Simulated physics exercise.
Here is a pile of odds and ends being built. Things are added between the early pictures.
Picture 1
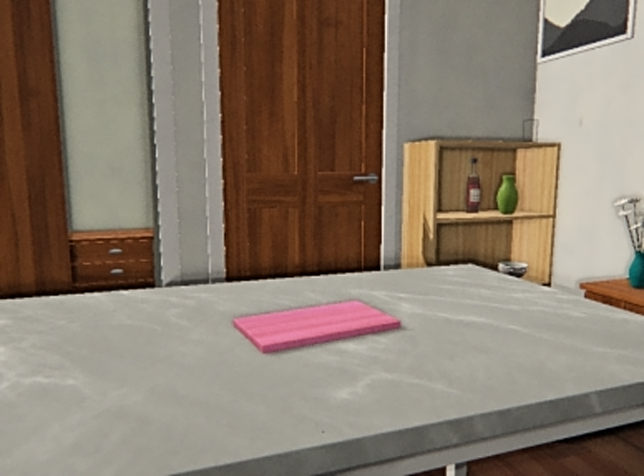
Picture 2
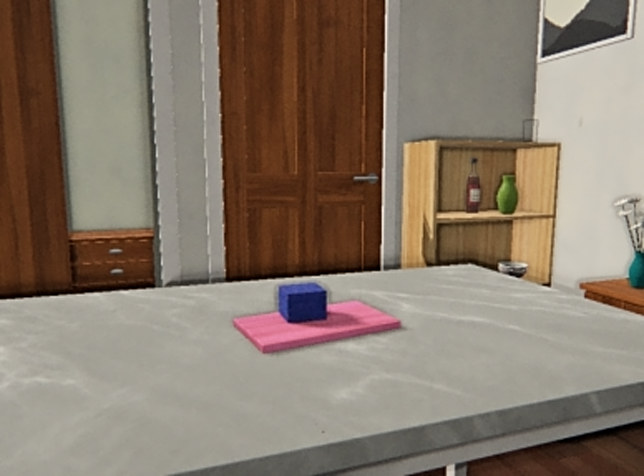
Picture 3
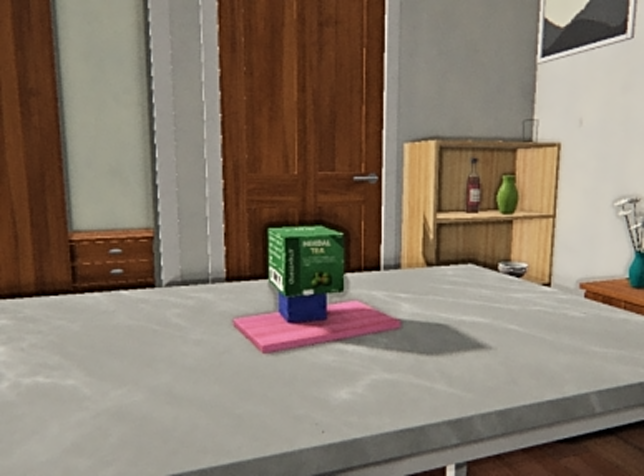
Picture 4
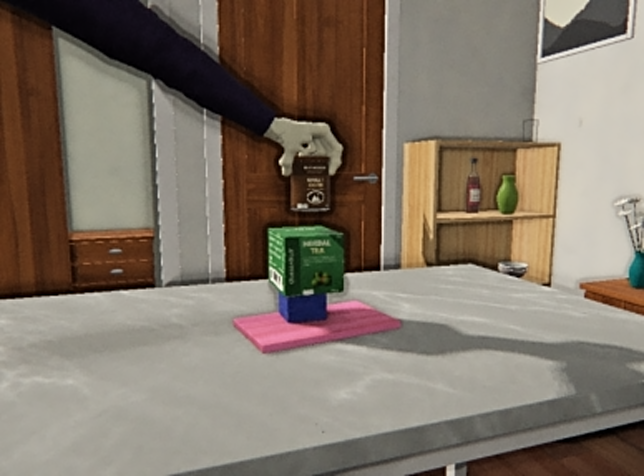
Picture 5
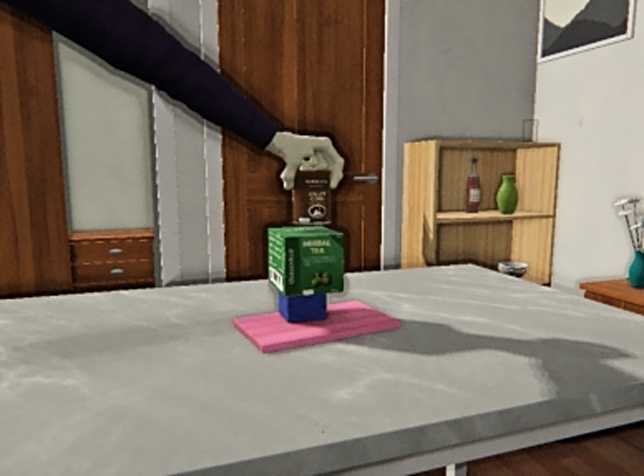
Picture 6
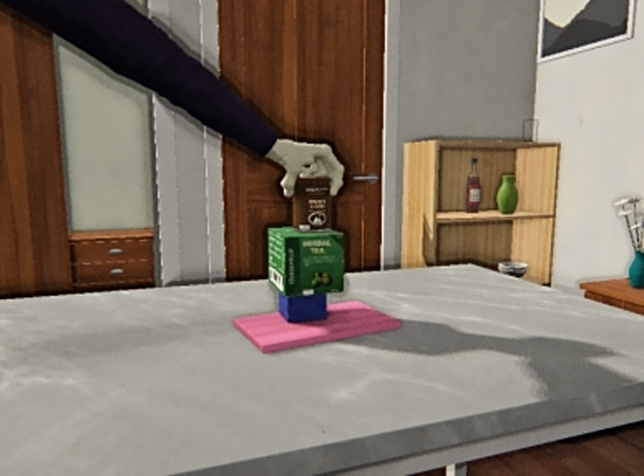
A brown tin, gripped from above by a light-coloured hand on a dark-sleeved arm reaching in from the upper left, moves a short way down onto a green box after a blue block and then that box appear on a pink board. The board lies on a grey table in a room seen from slightly above by a still camera. Behind are a wooden door and, to the right, shelves holding a green vase.
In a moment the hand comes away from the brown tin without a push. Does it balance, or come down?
It holds.
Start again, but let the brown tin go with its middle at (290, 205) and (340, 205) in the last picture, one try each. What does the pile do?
First try: It holds; second try: It gives way.
Then, 0.80 s after the last picture, nothing has stirred.
Then, 1.60 s after the last picture, brown tin resting near (312, 205).
At rest, all 4 in place. Seen from the same camera at the end, brown tin near (312, 205). The pile keeps its balance.
